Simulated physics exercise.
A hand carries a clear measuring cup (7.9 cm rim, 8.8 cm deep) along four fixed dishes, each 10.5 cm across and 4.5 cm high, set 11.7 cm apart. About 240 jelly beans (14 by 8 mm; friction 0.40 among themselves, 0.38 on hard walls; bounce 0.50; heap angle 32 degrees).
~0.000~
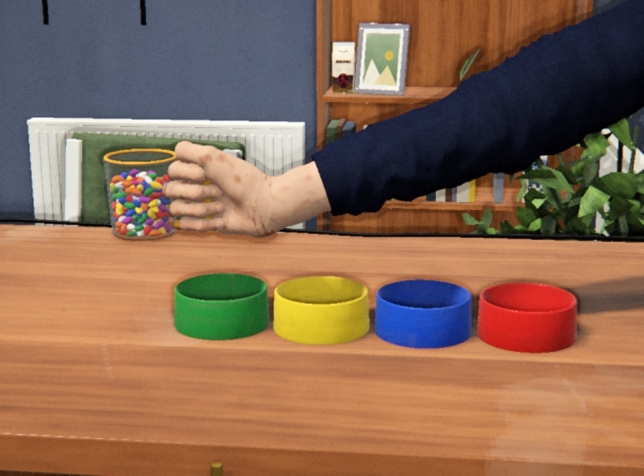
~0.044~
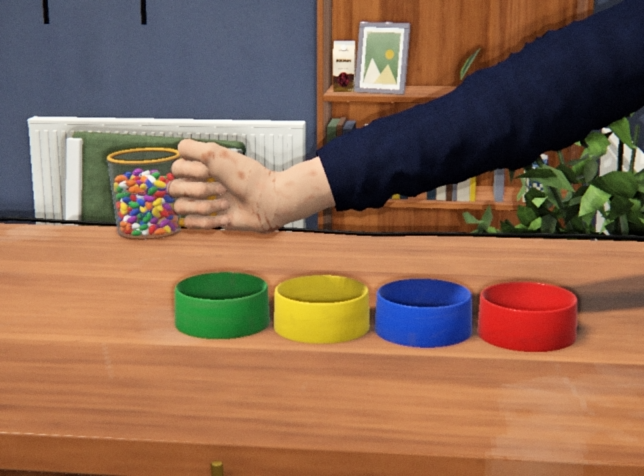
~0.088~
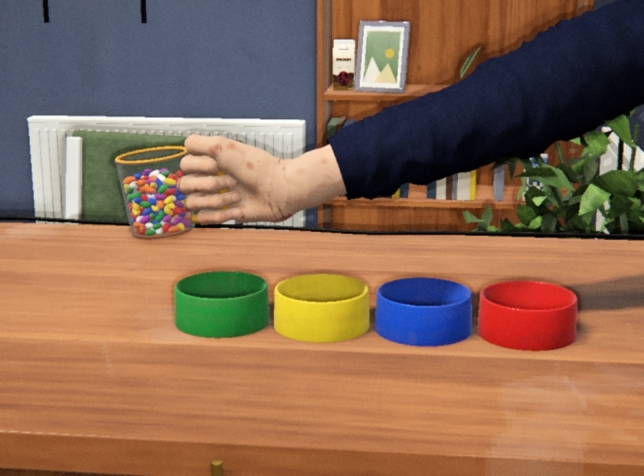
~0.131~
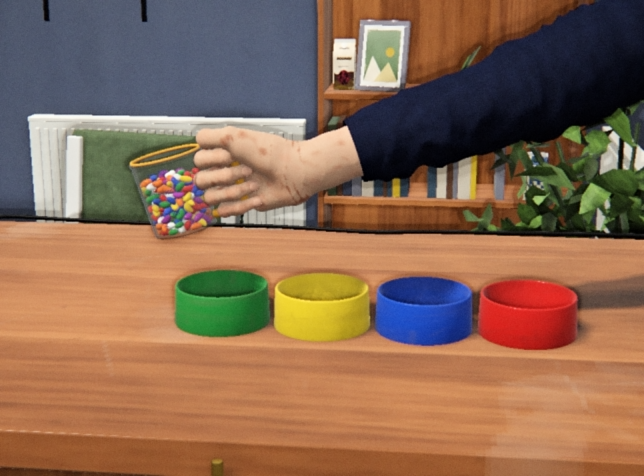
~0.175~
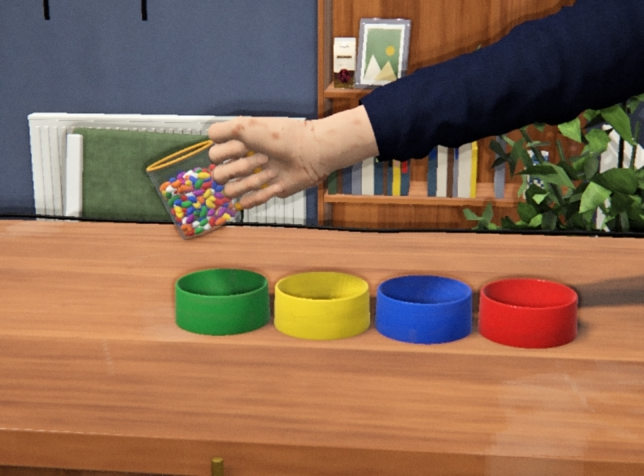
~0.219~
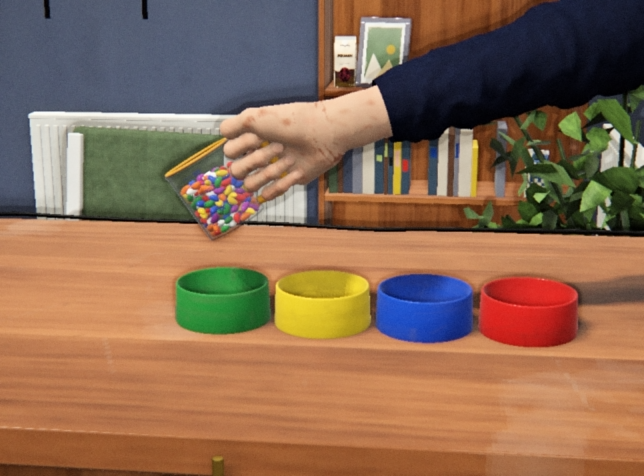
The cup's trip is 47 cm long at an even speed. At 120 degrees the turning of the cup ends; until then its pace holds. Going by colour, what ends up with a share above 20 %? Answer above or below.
Red dish: Above; blue dish: Above; green dish: Below; yellow dish: Below; on the counter: Below.
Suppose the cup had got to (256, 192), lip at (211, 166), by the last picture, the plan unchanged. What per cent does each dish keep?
Red 80, blue 0, green 0, yellow 0.
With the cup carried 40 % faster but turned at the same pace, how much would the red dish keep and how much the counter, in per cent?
Then: Red 80; counter 10.
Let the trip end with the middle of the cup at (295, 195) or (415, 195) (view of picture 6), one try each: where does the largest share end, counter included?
The winner: Green; yellow.
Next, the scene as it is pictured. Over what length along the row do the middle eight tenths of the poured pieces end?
About 15 cm.
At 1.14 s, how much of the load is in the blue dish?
About 50 per cent by then.
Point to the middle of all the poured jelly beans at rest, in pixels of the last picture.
At about (453, 317).
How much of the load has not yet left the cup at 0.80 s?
Roughly 45 per cent.
After 0.57 s, tilt 100 degrees; cup holds 95 %.
Then, at 0.80 s, tilt 120 degrees; cup holds 45 %, blue 40 %, yellow 5 %.
Then, at 1.14 s, tilt 120 degrees; cup holds 5 %, red 30 %, blue 50 %, yellow 5 %.
By 2.1 s all is still; red 35 %, blue 50 %, green 0 %, yellow 5 %, counter 10 %.
